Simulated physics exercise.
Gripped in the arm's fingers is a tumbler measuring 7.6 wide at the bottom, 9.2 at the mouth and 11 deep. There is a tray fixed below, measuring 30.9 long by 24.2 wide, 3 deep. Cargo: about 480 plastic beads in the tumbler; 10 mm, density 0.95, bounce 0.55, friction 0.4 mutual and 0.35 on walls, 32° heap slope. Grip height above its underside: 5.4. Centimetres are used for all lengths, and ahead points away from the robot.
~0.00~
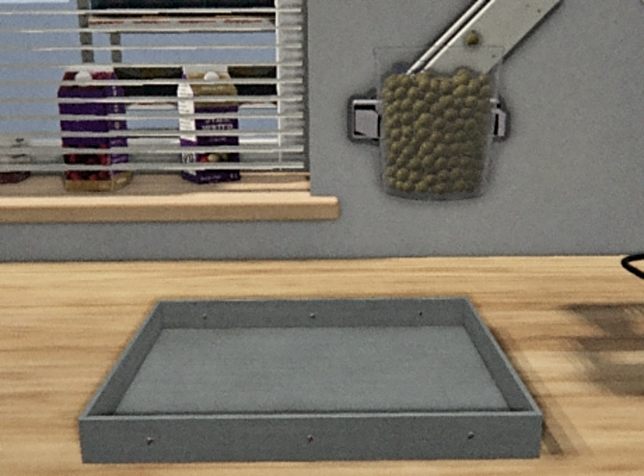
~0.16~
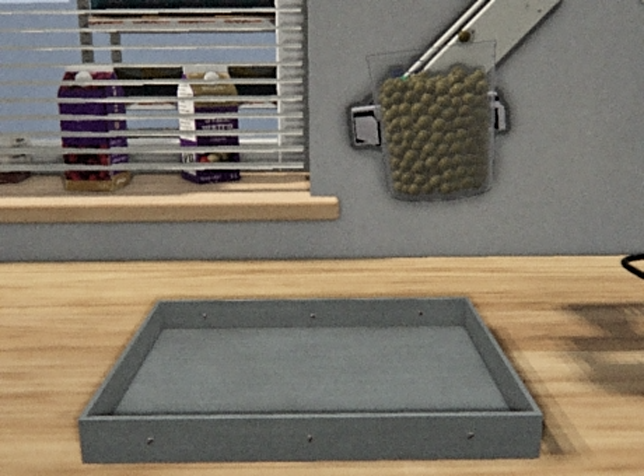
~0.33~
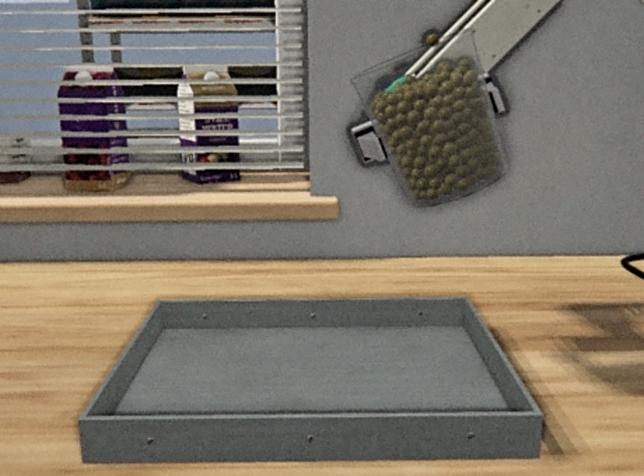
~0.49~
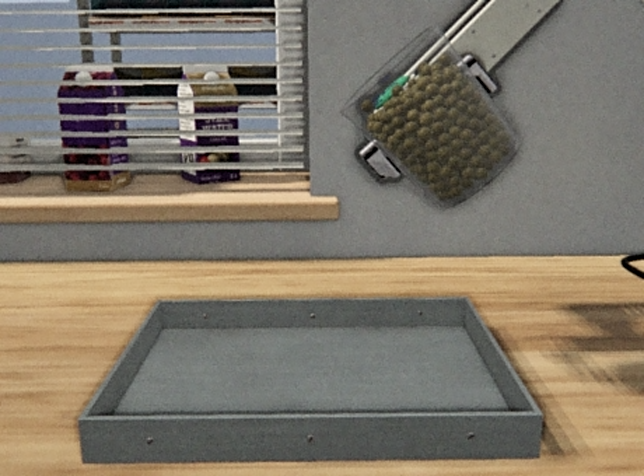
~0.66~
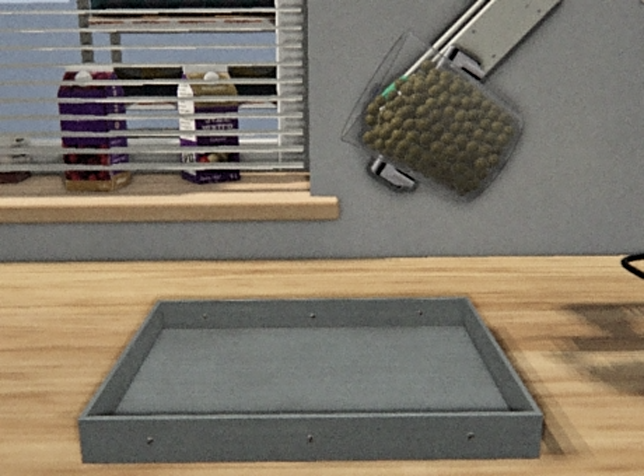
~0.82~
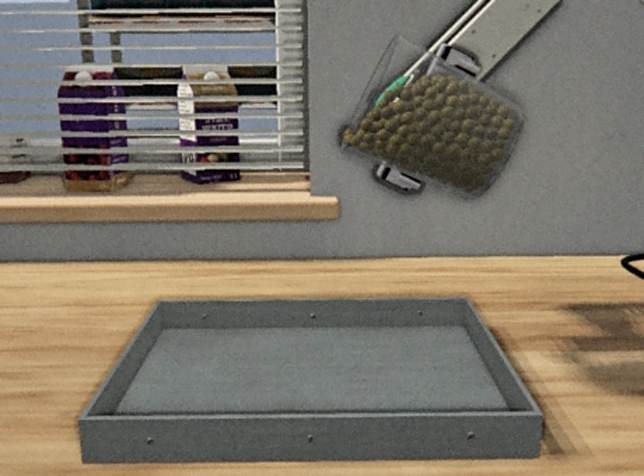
A clear tumbler of olive-coloured beads tilts steeply left in a robot arm's grip above a grey tray.
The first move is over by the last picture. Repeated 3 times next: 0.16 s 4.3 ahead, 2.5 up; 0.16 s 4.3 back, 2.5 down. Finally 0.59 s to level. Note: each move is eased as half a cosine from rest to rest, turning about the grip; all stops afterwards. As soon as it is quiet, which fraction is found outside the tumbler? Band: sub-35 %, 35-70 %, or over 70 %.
Band: 35-70 %.
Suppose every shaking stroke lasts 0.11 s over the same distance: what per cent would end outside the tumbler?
In that case around 70 per cent.
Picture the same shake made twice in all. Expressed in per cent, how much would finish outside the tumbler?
Roughly 40 in a hundred.
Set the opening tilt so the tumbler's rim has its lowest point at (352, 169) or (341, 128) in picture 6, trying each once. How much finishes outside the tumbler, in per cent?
First try about 85 per cent, second try about 30 per cent.
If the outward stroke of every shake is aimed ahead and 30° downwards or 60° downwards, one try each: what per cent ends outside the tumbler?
First try some 20 %, second try some 0 %.
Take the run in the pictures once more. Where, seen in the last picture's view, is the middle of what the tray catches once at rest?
About (252, 377).
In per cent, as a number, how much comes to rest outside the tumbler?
Roughly 50 %.
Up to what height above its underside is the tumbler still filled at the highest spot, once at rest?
7.5 cm.
After 1.44 s, tilted 64° forward, highest piece 24 above the table; 305 in the tumbler, 95 in the tray, 2 on the table or floor, 75 in flight or on a rim.
After 2.06 s, tilted 35° forward, highest piece 25 above the table; 244 in the tumbler, 229 in the tray, 4 on the table or floor.
After 2.57 s, level, highest piece 24 above the table; 244 in the tumbler, 229 in the tray, 4 on the table or floor.
After 3.62 s, level, highest piece 24 above the table; 244 in the tumbler, 229 in the tray, 4 on the table or floor.
In the end, 244 in the tumbler, 229 in the tray, 4 on the table or floor. That is 49 % outside the tumbler.
